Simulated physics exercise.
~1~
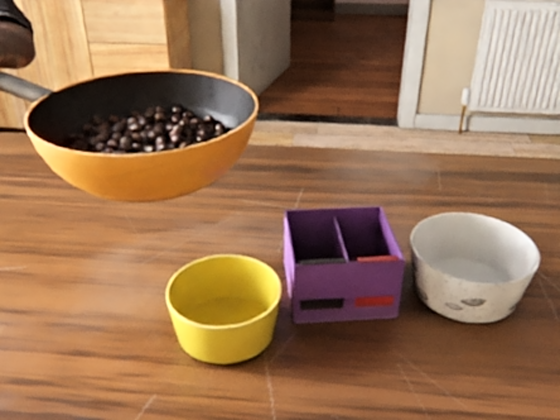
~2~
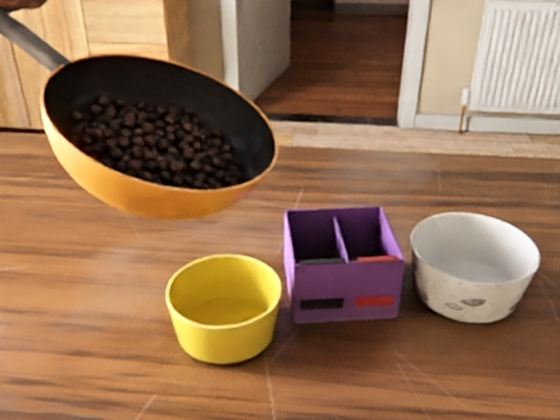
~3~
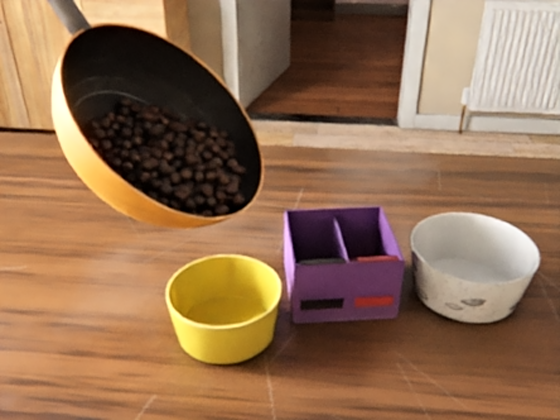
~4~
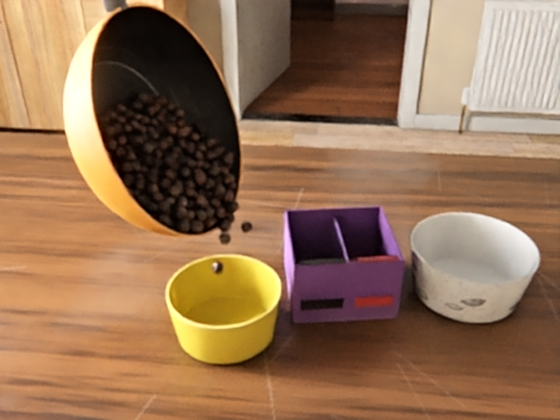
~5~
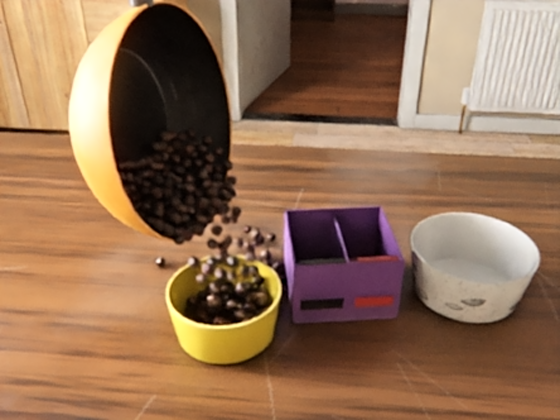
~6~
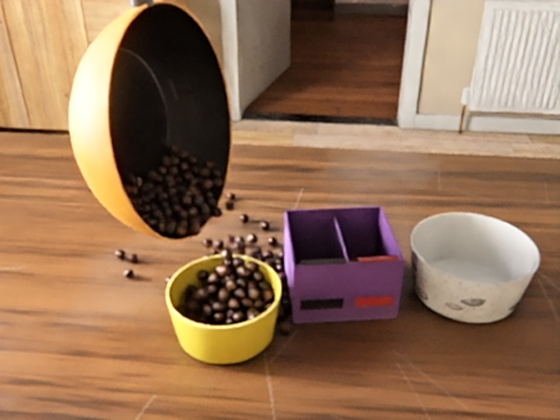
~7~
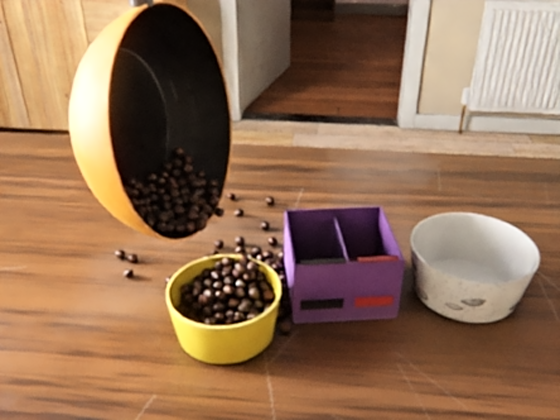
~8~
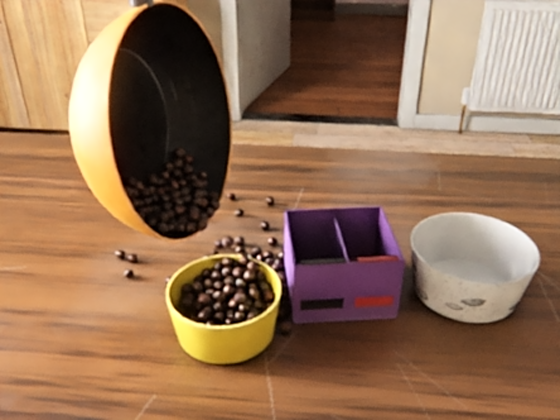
At first, an orange pan full of dark chocolate balls is held upright above a wooden surface, where a yellow dish, a divided purple tin and a white dish stand in a row. The pan tips steadily to the right, and the balls slide toward its lower edge. A few drop out, then a thick stream pours into the yellow dish, with some scattering around it. The pan stops on its side, and the flow dies away. Finally, the yellow dish is heaped, some balls remain in the pan, others lie on the surface, and the tin and white dish are empty.
